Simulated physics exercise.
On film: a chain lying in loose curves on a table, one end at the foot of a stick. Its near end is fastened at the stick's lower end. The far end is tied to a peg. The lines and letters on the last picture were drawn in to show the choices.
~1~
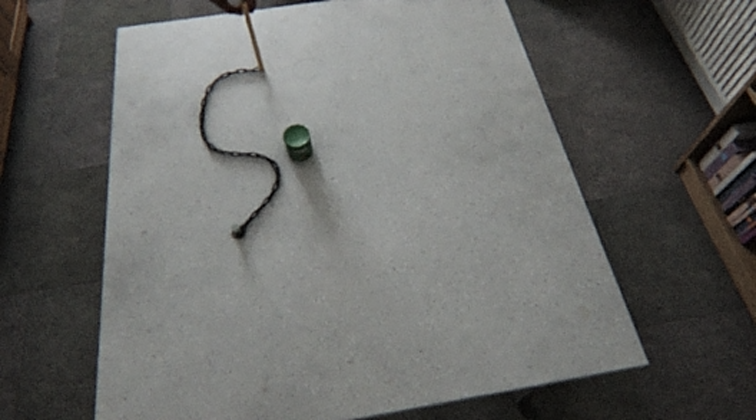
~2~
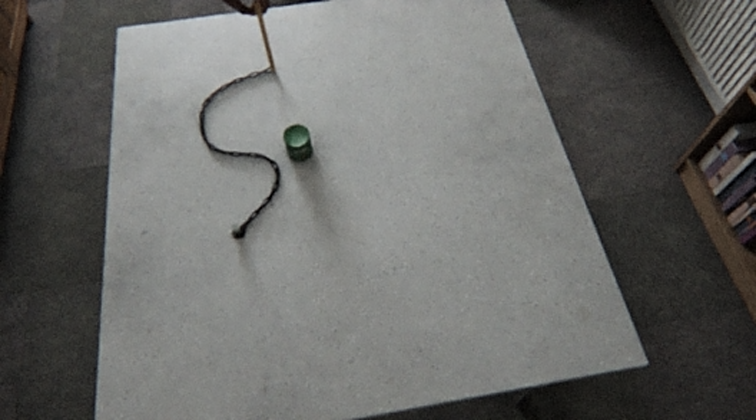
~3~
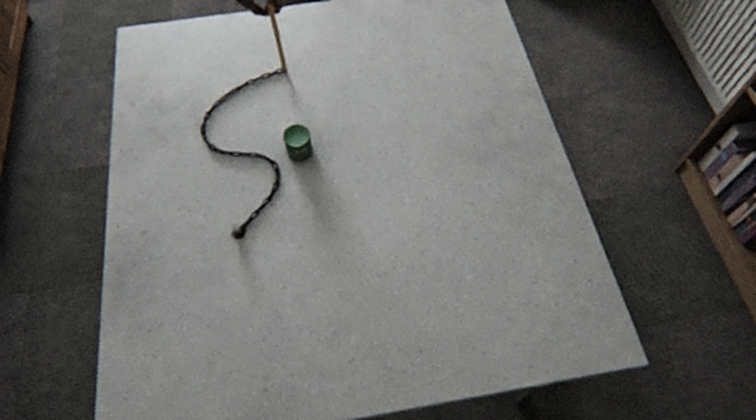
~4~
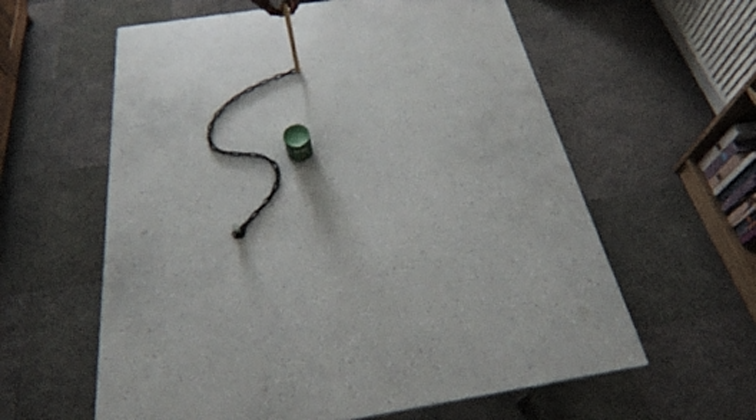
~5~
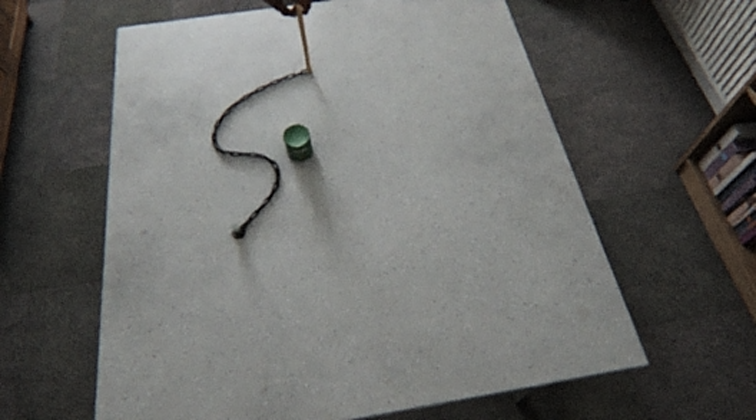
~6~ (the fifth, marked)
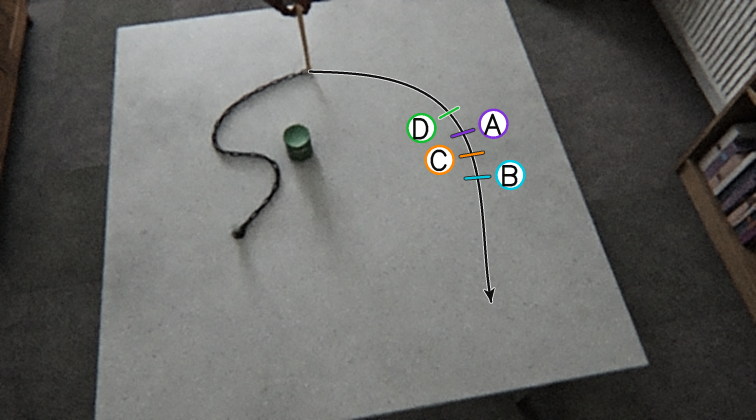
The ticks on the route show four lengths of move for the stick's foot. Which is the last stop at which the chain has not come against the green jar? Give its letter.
Mark D.
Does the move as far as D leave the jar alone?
For that mark, yes.
On the marked copy, A at (463, 133); B at (478, 178); C at (472, 155); D at (449, 113); the route from (310, 72) via (460, 128) to (491, 302).
With D. Early on, foot of the stick (362, 75), middle of the chain (240, 135).
Further on, foot of the stick (413, 88), middle of the chain (277, 123).
At the end, foot of the stick (449, 113), middle of the chain (307, 123); nothing has been touched.
As for the rest, A brings the chain against the jar; B brings the chain against the jar; C brings the chain against the jar.
